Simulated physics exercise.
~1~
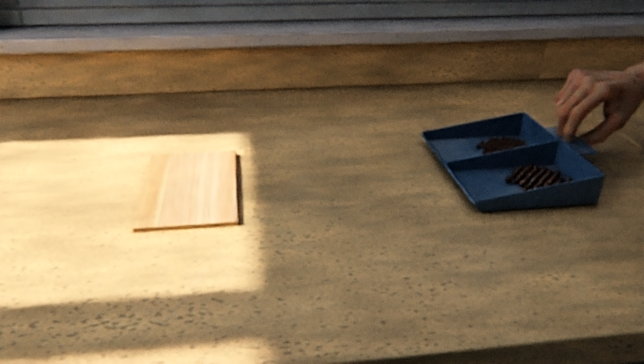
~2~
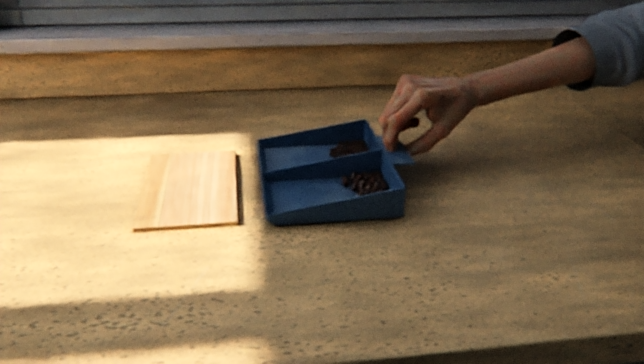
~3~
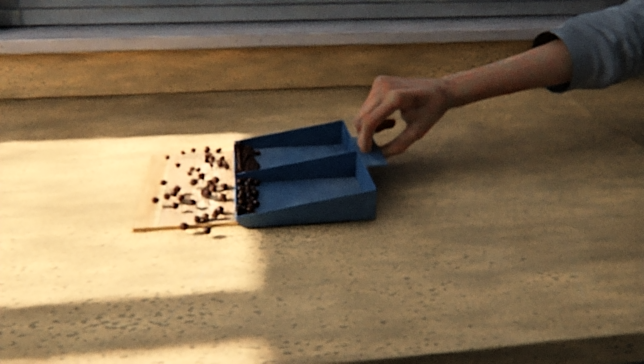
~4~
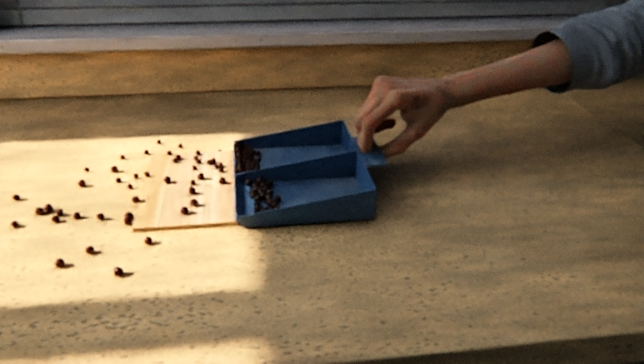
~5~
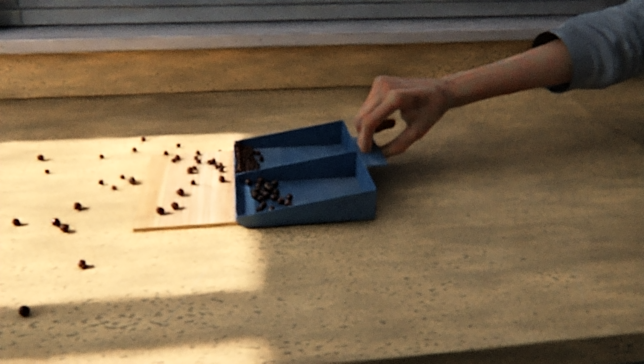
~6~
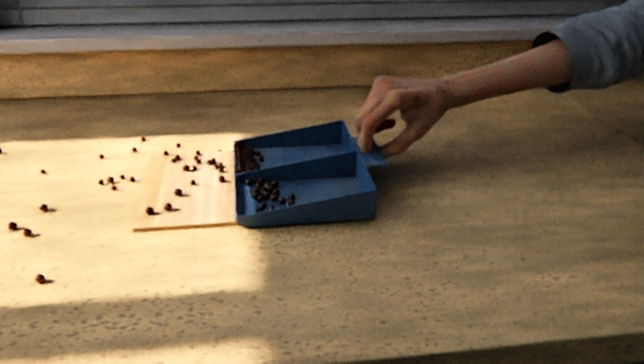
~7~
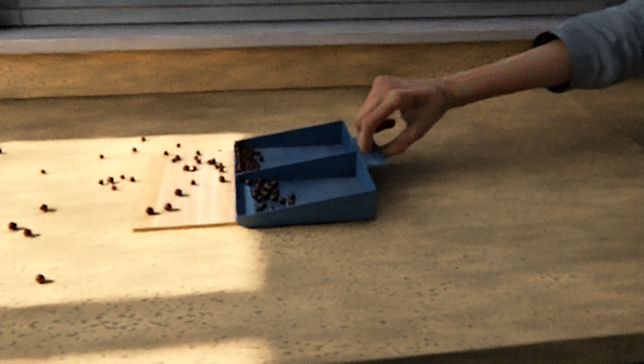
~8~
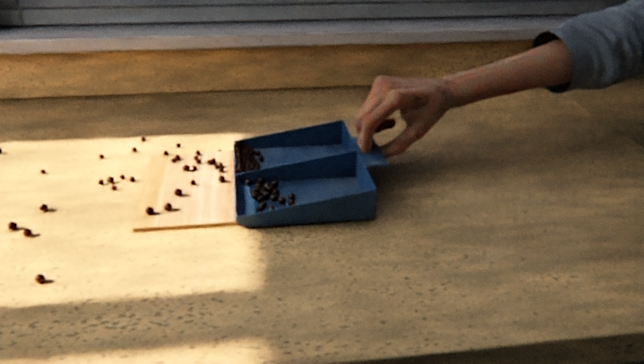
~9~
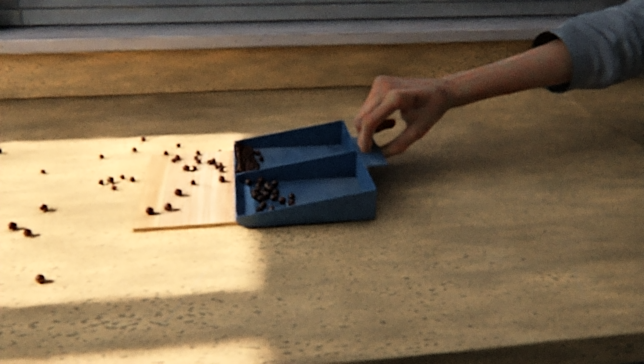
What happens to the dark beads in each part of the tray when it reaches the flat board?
Some beads from both the near part and the far part go over the front rim and scatter to the left, while others stay in the tray.
